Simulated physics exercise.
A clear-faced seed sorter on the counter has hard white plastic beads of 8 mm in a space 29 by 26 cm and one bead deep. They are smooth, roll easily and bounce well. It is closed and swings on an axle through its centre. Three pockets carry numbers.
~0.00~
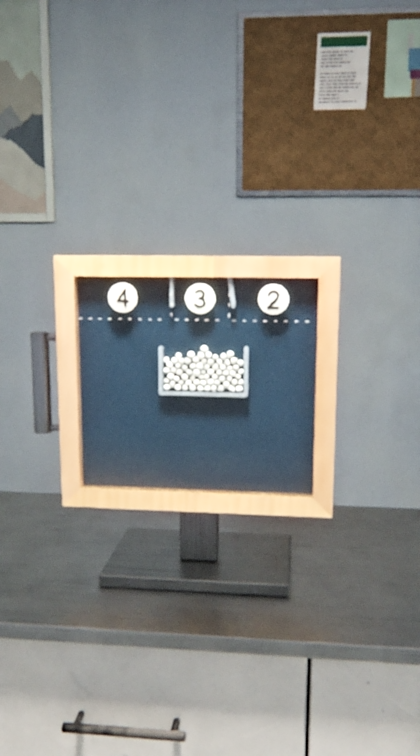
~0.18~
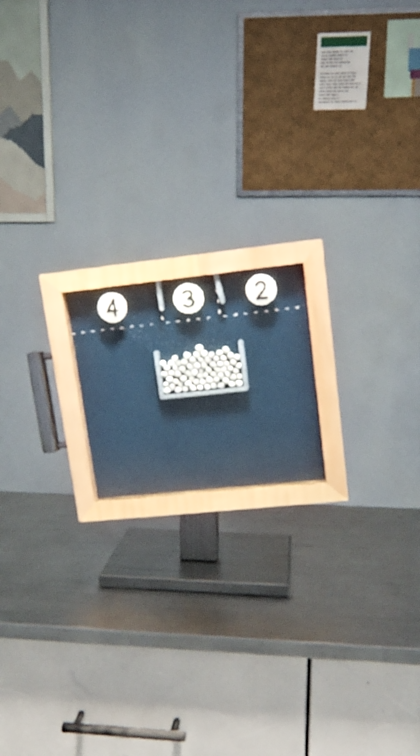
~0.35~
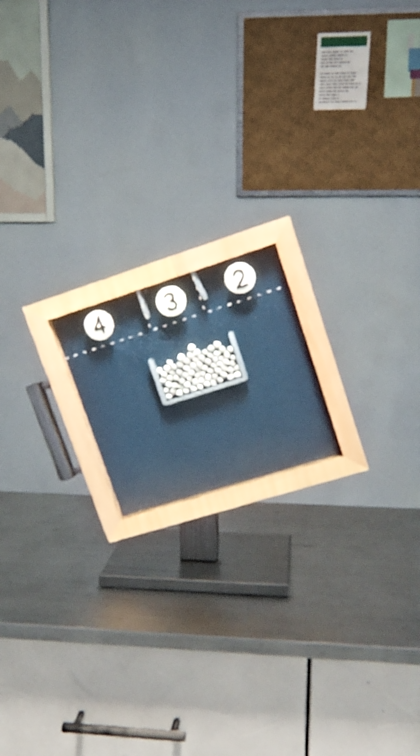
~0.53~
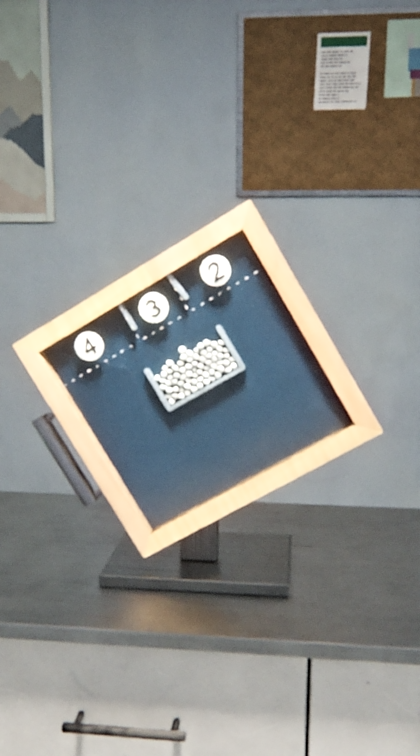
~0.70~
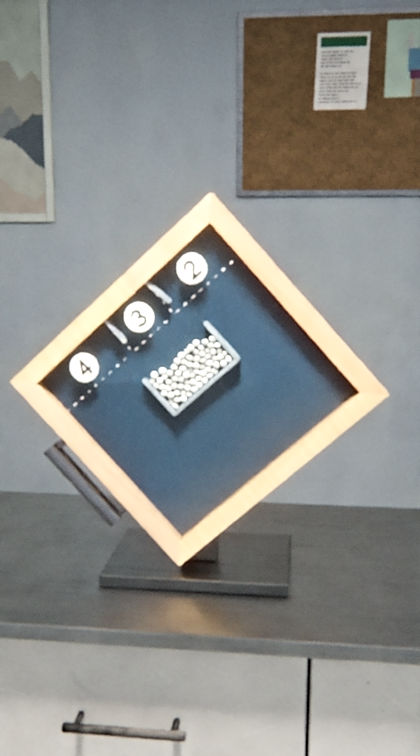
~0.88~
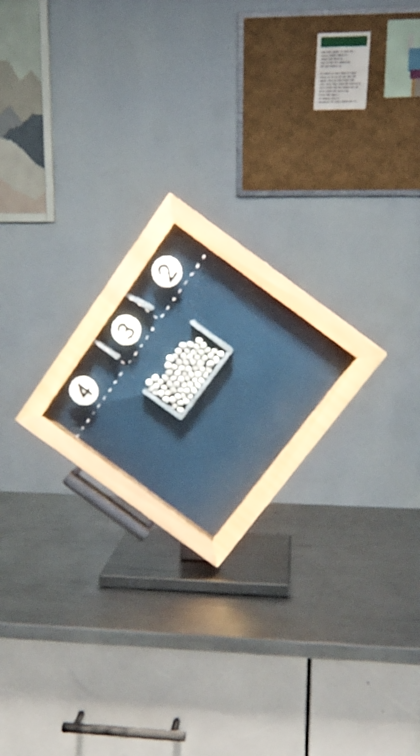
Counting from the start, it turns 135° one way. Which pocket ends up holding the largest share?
It is 4.
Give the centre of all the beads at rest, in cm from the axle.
About 3 cm right and 15 cm below.
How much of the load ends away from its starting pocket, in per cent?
Roughly 65 per cent.
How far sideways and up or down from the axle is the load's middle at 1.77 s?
About 2 cm left and 13 cm below.
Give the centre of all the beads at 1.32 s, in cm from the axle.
About 4 cm left and 4 cm below.
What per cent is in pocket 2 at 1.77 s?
Roughly 0 per cent.
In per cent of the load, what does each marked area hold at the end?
Pocket 2: 0; pocket 3: 0; pocket 4: 65.
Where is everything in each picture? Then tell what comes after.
Level; about 70 beads; beads centred (204, 373); top one (204, 349); no. 2 (274, 299), no. 3 (200, 299), no. 4 (123, 298), in the first picture.
Turned 7° anticlockwise; beads centred (202, 372); top one (199, 348), in the second picture.
Turned 19° anticlockwise; beads centred (199, 371); top one (217, 345); wall ends (148, 316), (205, 298), (151, 361) to (231, 334), in the third picture.
Turned 31° anticlockwise; beads centred (195, 370); top one (222, 343), in the fourth picture.
Turned 42° anticlockwise; beads centred (191, 371); top one (213, 339), in the fifth picture.
Turned 54° anticlockwise; beads centred (185, 374); top one (199, 341); no. 2 (167, 272), no. 3 (126, 330), no. 4 (84, 391), in the sixth picture.
After 1.32 s, it stands 84° anticlockwise; the beads' middle is 4 cm left of and 4 cm below the centre; no. 4, 10 %.
After 1.77 s, it stands 114° anticlockwise; the beads' middle is 2 cm left of and 13 cm below the centre; no. 4, 50 %.
After 2.16 s, it stands 135° anticlockwise; the beads' middle is 3 cm right of and 14 cm below the centre; no. 4, 65 %.
At rest by 2.6 s, it stands 135° anticlockwise; no. 2, 0 %, no. 3, 0 %, no. 4, 65 %, elsewhere 35 %.
